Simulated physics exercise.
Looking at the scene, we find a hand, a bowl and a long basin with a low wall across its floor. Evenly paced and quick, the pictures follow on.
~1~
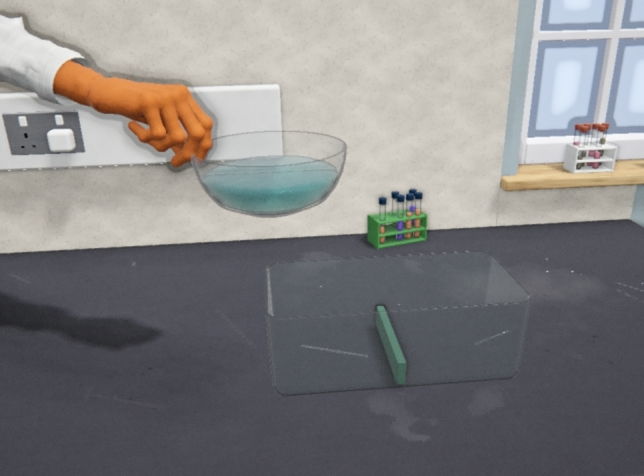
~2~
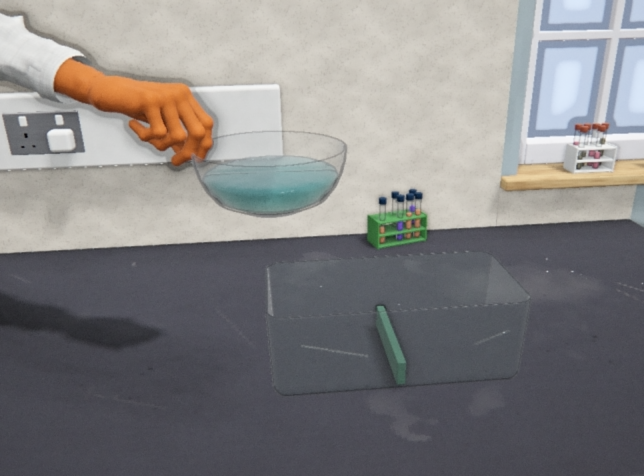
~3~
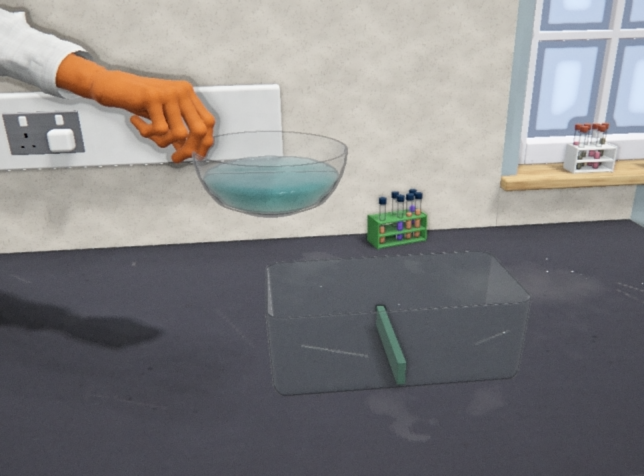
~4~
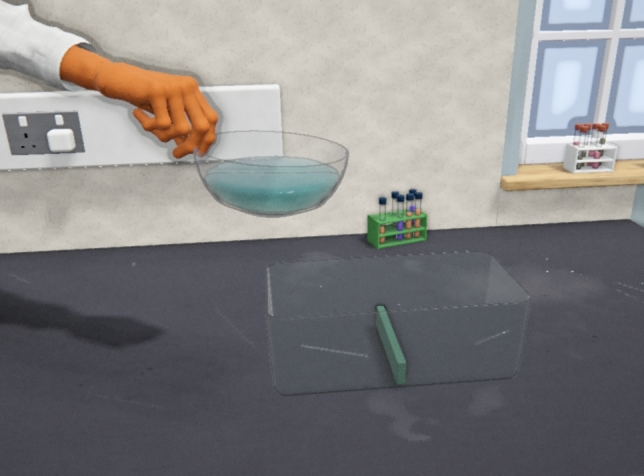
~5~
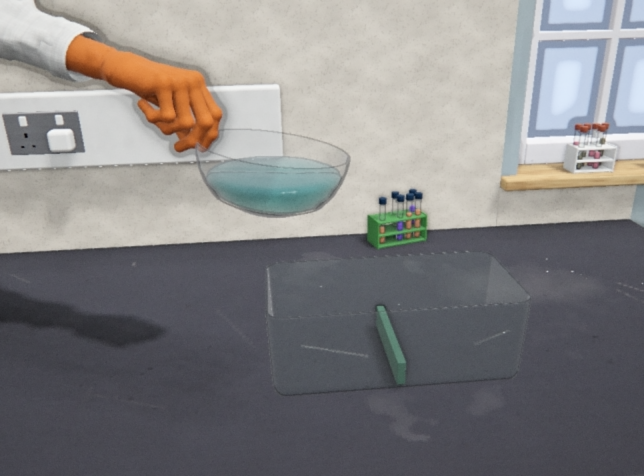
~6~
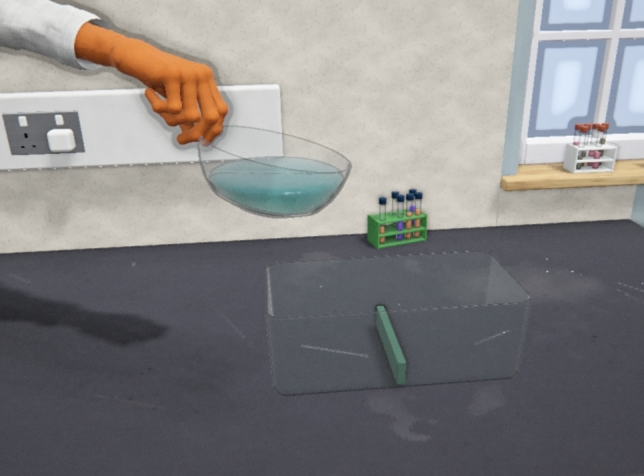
An orange-gloved hand held a clear bowl of blue-green water above a dark countertop, left of a see-through basin with a low green wall inside, then slowly tilted the bowl slightly to the right.
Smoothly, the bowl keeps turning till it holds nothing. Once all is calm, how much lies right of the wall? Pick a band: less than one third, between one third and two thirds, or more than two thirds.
It is between one third and two thirds.
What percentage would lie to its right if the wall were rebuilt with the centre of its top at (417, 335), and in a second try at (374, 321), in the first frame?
About 10 % for the first and about 60 % for the second.
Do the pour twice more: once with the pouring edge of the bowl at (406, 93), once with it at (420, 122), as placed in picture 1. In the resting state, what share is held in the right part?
Start one gives close to 85 percent, start two close to 90 percent.
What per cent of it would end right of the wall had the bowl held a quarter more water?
It comes to near 55 per cent.
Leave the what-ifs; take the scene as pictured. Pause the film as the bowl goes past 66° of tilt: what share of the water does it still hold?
Roughly 45 %.
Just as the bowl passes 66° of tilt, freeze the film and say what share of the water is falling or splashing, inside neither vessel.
35 in a hundred.
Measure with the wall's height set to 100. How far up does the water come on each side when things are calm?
Left side: Approx. 50 %; right side: Approx. 40 %.
A moment on, the tilt is 66° and 47 per cent is still to pour, 6 is left of the wall and 12 right of it.
Next, the tilt is 98° and 2 per cent is still to pour, 50 is left of the wall and 40 right of it.
Then the tilt is 105° and 0 per cent is still to pour, 57 is left of the wall and 42 right of it.
Later the tilt is 105° and 0 per cent is still to pour, 57 is left of the wall and 42 right of it.
In the end 57 per cent lies left of the wall, 42 right of it and 1 outside.
